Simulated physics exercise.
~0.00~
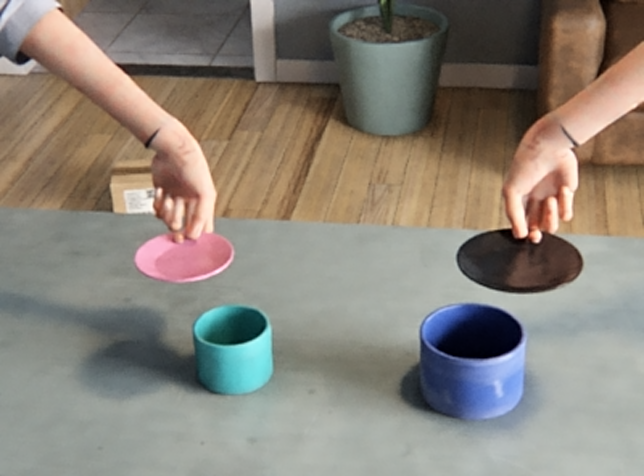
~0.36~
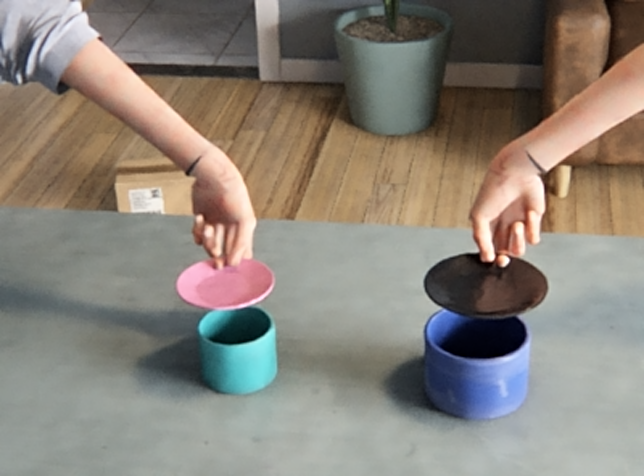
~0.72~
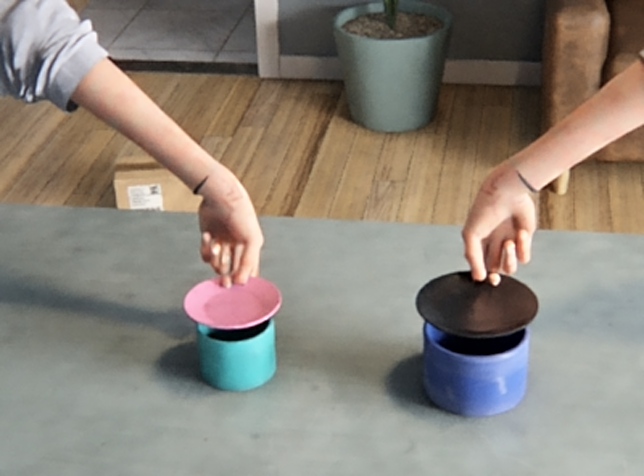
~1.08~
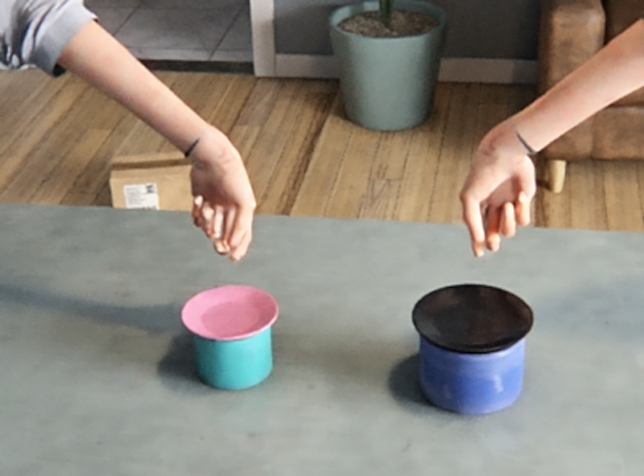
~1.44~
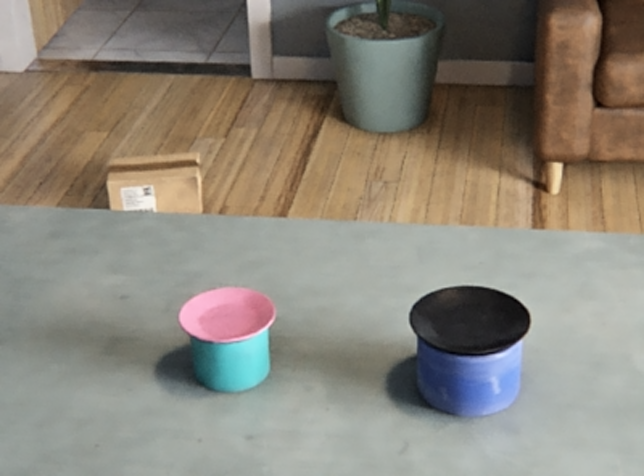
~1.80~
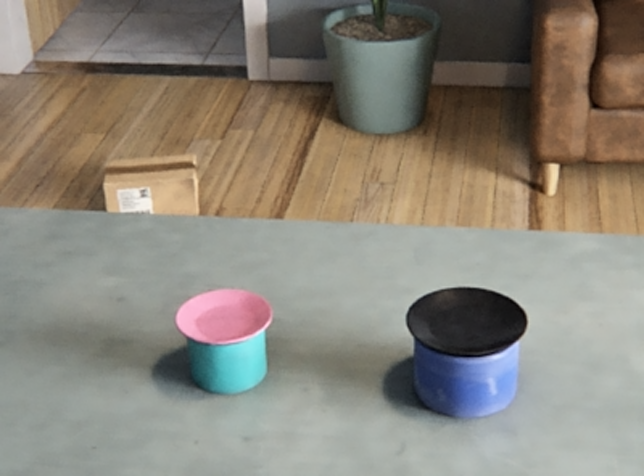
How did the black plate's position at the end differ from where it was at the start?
At the start the black plate was held in the air above the blue cup, and by the end it was lower and a little further left, resting on the cup's rim.
On a grey table, two hands lowered a pink saucer over a small teal cup on the left and a black plate over a blue one on the right, then let go and withdrew, leaving both resting on the rims.
